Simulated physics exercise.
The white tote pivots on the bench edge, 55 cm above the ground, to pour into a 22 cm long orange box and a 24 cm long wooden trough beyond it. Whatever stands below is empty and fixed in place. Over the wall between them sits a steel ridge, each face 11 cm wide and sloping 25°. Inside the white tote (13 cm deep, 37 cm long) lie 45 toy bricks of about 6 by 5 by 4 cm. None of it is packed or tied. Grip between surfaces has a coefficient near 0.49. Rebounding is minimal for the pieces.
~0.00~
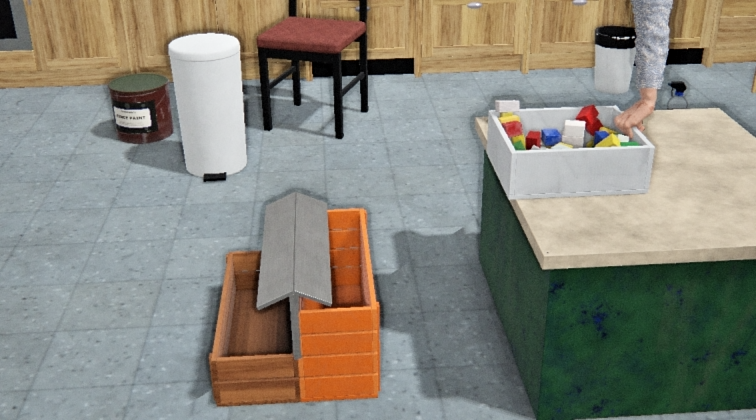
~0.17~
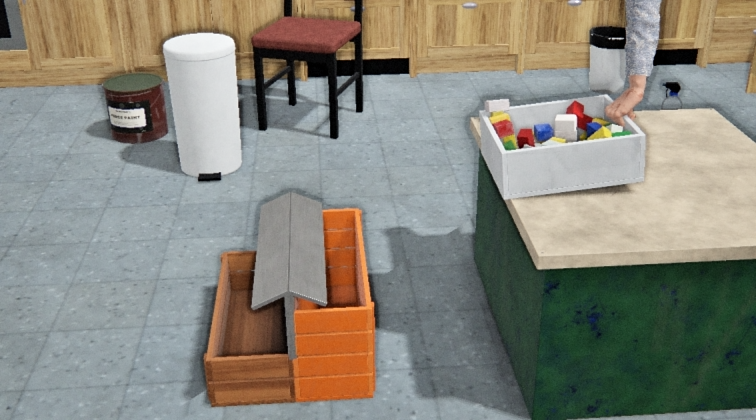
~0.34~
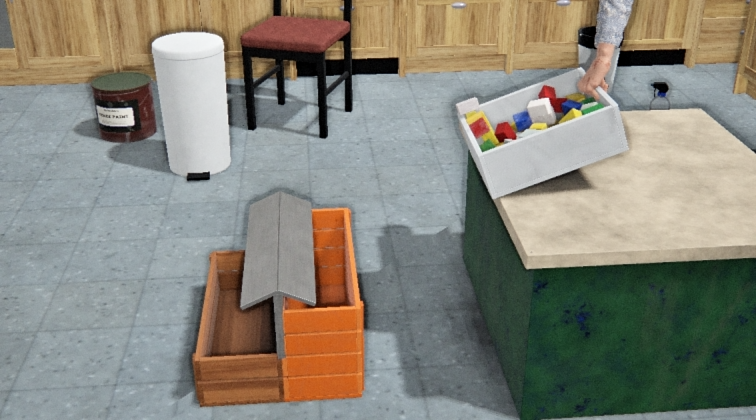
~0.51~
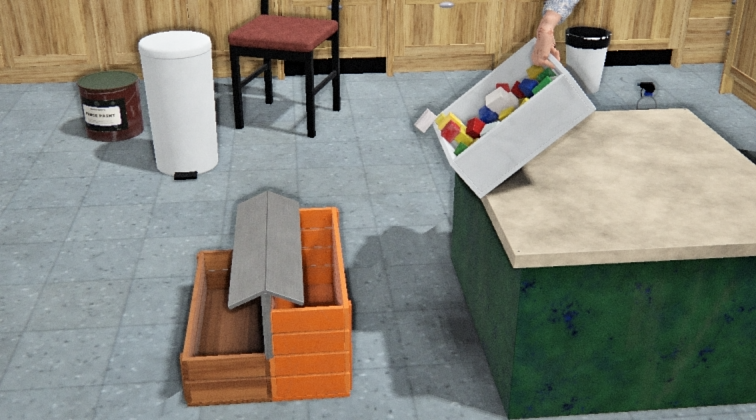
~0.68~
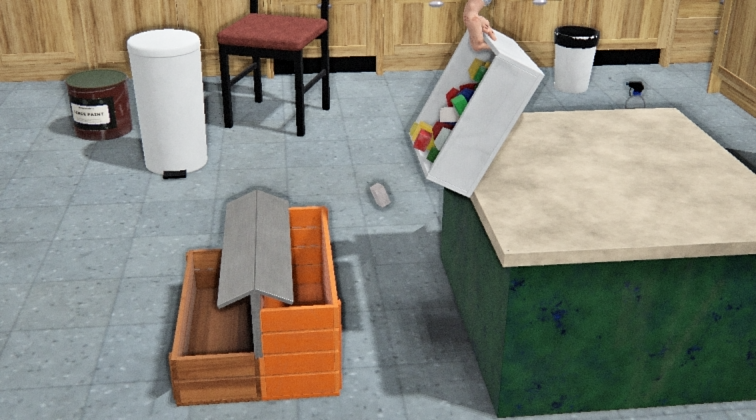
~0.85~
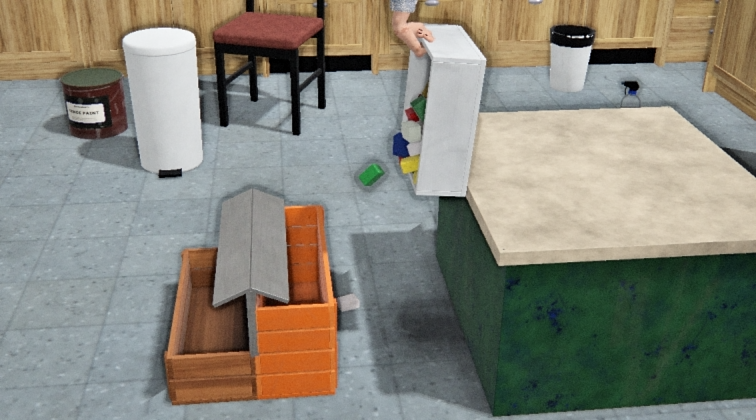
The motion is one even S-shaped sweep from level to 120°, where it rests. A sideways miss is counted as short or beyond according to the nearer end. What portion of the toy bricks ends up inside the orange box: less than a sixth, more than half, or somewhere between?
Less than a sixth.
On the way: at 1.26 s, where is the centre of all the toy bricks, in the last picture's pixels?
The middle of the load sits near (384, 198).
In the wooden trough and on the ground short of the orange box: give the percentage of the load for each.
About 0 and 95 per cent.
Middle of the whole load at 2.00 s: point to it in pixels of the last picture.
(362, 328).
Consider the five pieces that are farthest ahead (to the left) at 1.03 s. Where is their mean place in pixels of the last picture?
Mean place: Roughly (331, 259).
After 1.03 s, tilt 105°; 34 still in the white tote, 1 in the orange box, 1 on the ground short of the orange box and 9 in the air.
After 1.26 s, tilt 119°; 15 still in the white tote, 2 in the orange box, 7 on the ground short of the orange box and 21 in the air.
After 1.59 s, tilt 120°; 4 still in the white tote, 2 in the orange box, 29 on the ground short of the orange box and 10 in the air.
Outcome (at 2.00 s), 2 in the orange box and 43 on the ground short of the orange box. Asked share, 2 of 45, 4 per cent.
